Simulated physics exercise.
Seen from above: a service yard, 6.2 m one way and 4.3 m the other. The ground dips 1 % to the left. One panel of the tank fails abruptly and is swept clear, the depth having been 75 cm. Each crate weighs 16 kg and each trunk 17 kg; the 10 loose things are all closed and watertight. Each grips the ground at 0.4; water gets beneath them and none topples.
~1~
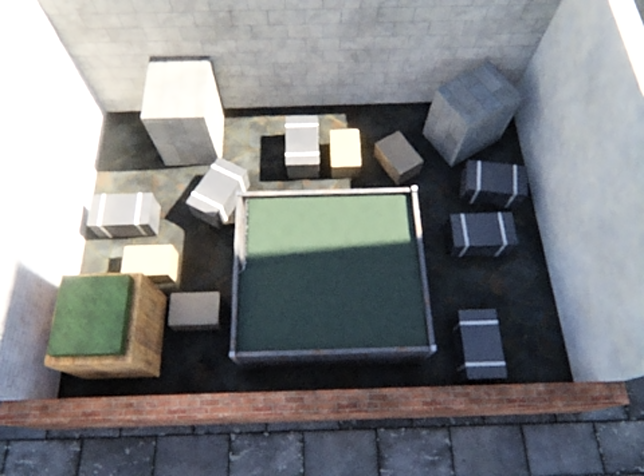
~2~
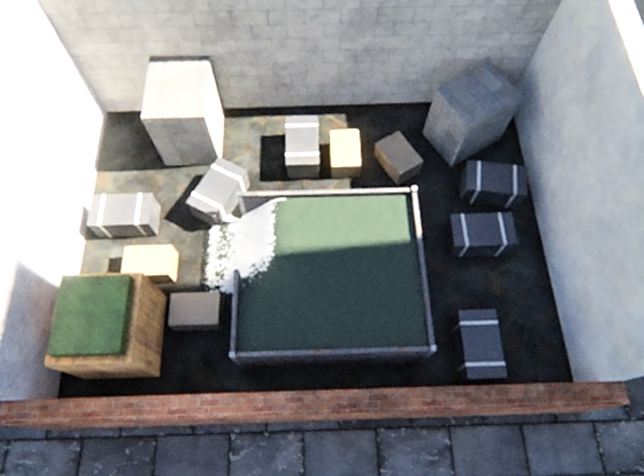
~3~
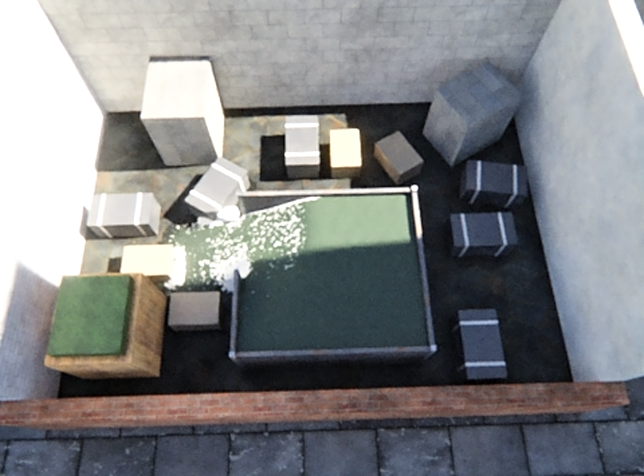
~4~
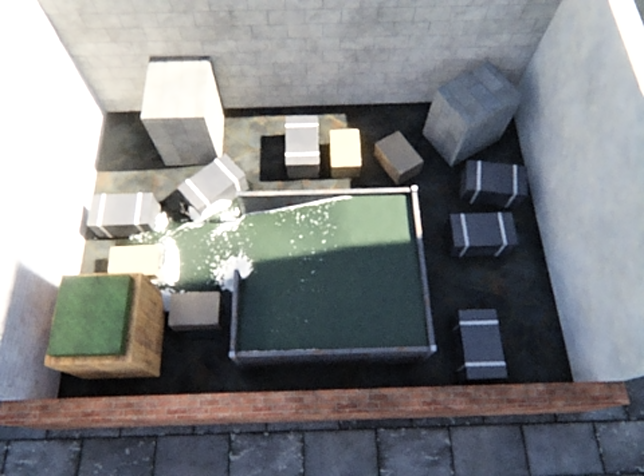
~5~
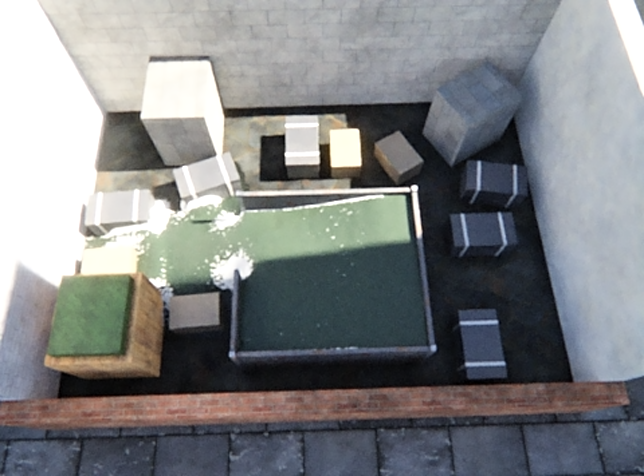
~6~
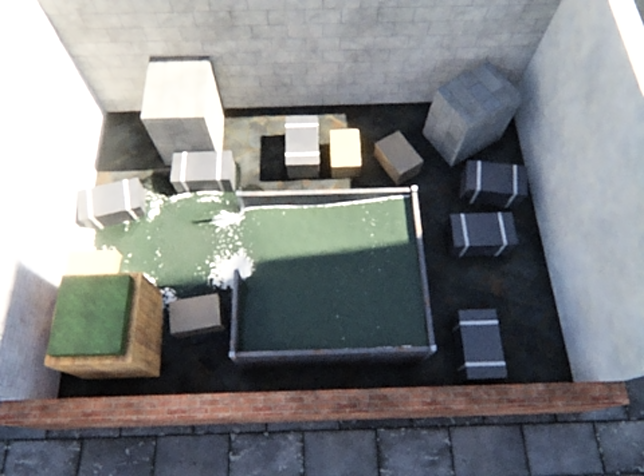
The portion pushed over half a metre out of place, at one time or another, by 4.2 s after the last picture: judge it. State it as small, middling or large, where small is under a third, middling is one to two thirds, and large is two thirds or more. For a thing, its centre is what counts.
Middling.
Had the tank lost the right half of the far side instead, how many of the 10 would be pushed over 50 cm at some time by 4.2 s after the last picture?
Then 8 of them would.
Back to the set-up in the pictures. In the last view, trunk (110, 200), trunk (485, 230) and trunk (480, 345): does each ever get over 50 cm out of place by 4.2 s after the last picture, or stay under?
Well, in turn that's topping it, not reaching it, topping it.
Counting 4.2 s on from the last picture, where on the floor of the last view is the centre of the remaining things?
They're centred close to (352, 209).
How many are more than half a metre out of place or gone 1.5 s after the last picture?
The count is 2.
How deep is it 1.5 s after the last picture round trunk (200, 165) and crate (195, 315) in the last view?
Depths: Near 4 cm, then near 2 cm.
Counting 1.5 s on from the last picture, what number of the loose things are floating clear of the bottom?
Count: 2.
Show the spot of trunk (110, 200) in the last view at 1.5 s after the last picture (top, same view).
About (137, 111), give or take.
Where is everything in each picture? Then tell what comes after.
A crate at (147, 260) rests on the ground; a trunk at (217, 186), on the bottom; water covers 4.0 m2; 0 of 10 have shifted, in the first frame.
A crate at (147, 260), on the bottom; a trunk at (217, 186), on the bottom; water covers 4.7 m2; 0 of 10 have shifted, in the second frame.
A crate at (146, 260), on the bottom; a trunk at (216, 185), on the bottom; 5.3 m2 under water; 0 of 10 have shifted, in the third frame.
A crate at (133, 261), on the bottom, 17 cm from its start; a trunk at (212, 181) rests on the ground, 11 cm from its start; water covers 6.0 m2; 2 of 10 have shifted, in the fourth frame.
A crate at (107, 262), on the bottom, 50 cm from its start; a trunk at (206, 174) rests on the ground, 24 cm from its start; 6.8 m2 under water; 3 of 10 have shifted, in the fifth frame.
A crate at (90, 265), on the bottom, 70 cm from its start; a trunk at (202, 166) rests on the ground, 39 cm from its start; 7.6 m2 under water; 4 of 10 have shifted, in the sixth frame.
Then, 0.4 s after the last picture 1 of 10 are over 50 cm from their spots; 2 afloat.
Then, 1.5 s after the last picture 2 of 10 are over 50 cm from their spots; 2 afloat.
Then, 2.8 s after the last picture 3 of 10 are over 50 cm from their spots; 3 afloat.
Then, 4.2 s after the last picture 5 of 10 are over 50 cm from their spots, and 5 have been at some point; 2 afloat.
